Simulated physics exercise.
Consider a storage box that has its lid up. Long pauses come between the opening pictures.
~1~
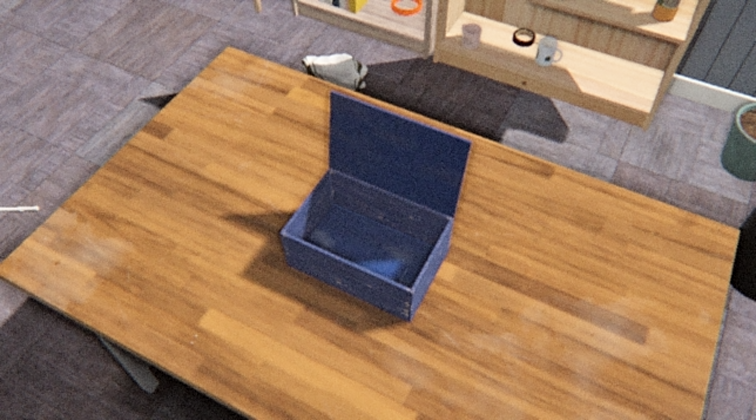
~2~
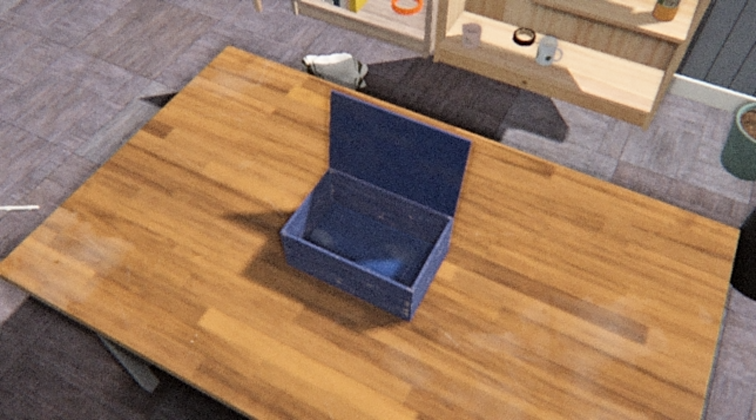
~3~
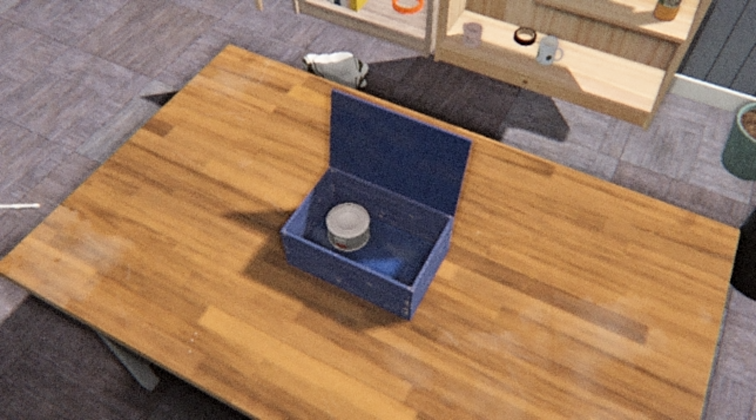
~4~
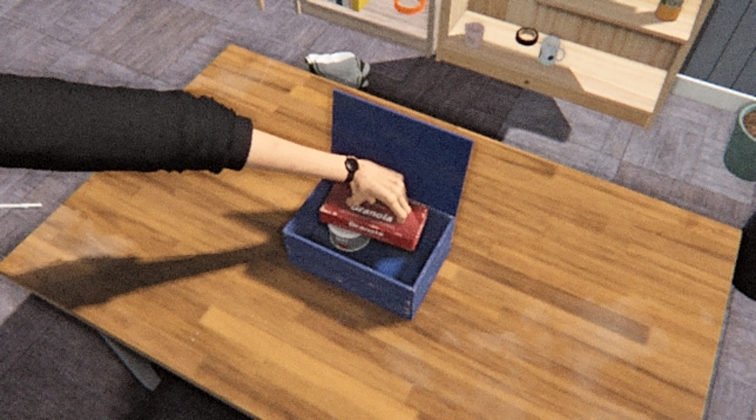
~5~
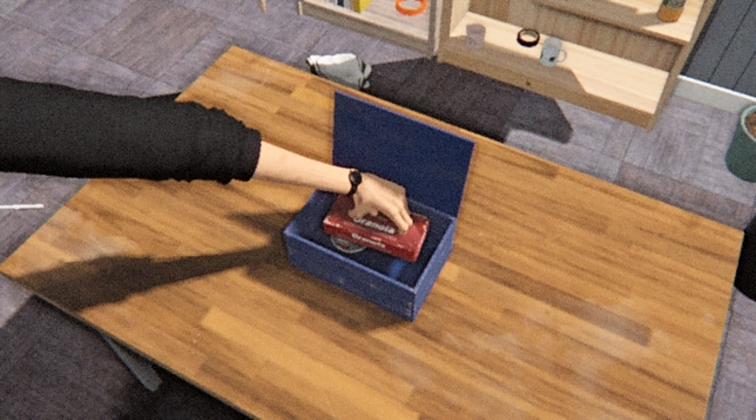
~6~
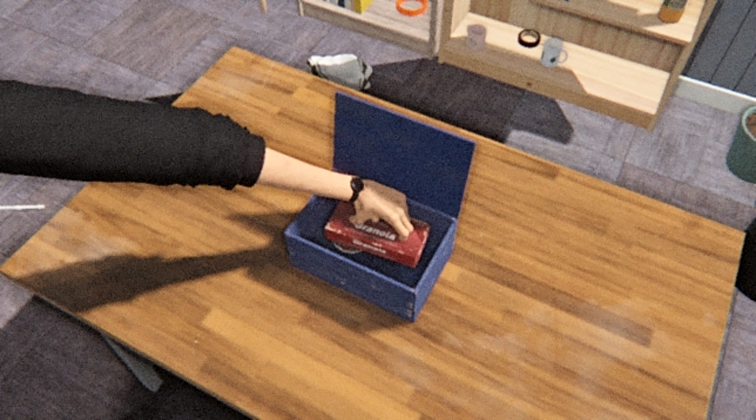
The video shows an open blue box on a wooden table, empty at first, then with a grey tub inside. A hand reaches in from the left, lowering a red packet into the box above the tub.
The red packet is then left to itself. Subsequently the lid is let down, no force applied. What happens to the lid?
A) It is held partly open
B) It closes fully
It closes fully.
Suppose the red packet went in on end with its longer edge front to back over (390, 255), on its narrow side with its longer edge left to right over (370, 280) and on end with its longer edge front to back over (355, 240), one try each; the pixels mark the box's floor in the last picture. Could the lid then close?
On the first attempt the lid can't come down, on the second it drops into place, and on the third it can't come down.
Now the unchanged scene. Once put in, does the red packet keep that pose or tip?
As it turns out, it changes its angle.
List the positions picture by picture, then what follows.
The last thing is not in view yet, in the first picture.
The last thing is not in view yet, in the second picture.
The last thing is not in view yet; grey tub (348, 227), in the third picture.
Coming down; red packet (375, 214), in the fourth picture.
Coming down; red packet (377, 225), in the fifth picture.
In place under the hand; red packet (378, 231), in the sixth picture.
Then, 1.10 s later than the last frame, lid starting down; red packet tilted by 23° near (387, 239).
Then, 1.60 s later than the last frame, lid 56° above the rim; red packet tilted by 23° near (387, 239).
Then, 1.80 s later than the last frame, lid 34° above the rim; red packet tilted by 23° near (387, 239).
Then, 2.00 s later than the last frame, lid 7° above the rim; red packet tilted by 23° near (387, 239).
When it is over, lid shut; left askew, red packet; grey tub as before. End places, in pixels of the last picture, red packet near (387, 239).
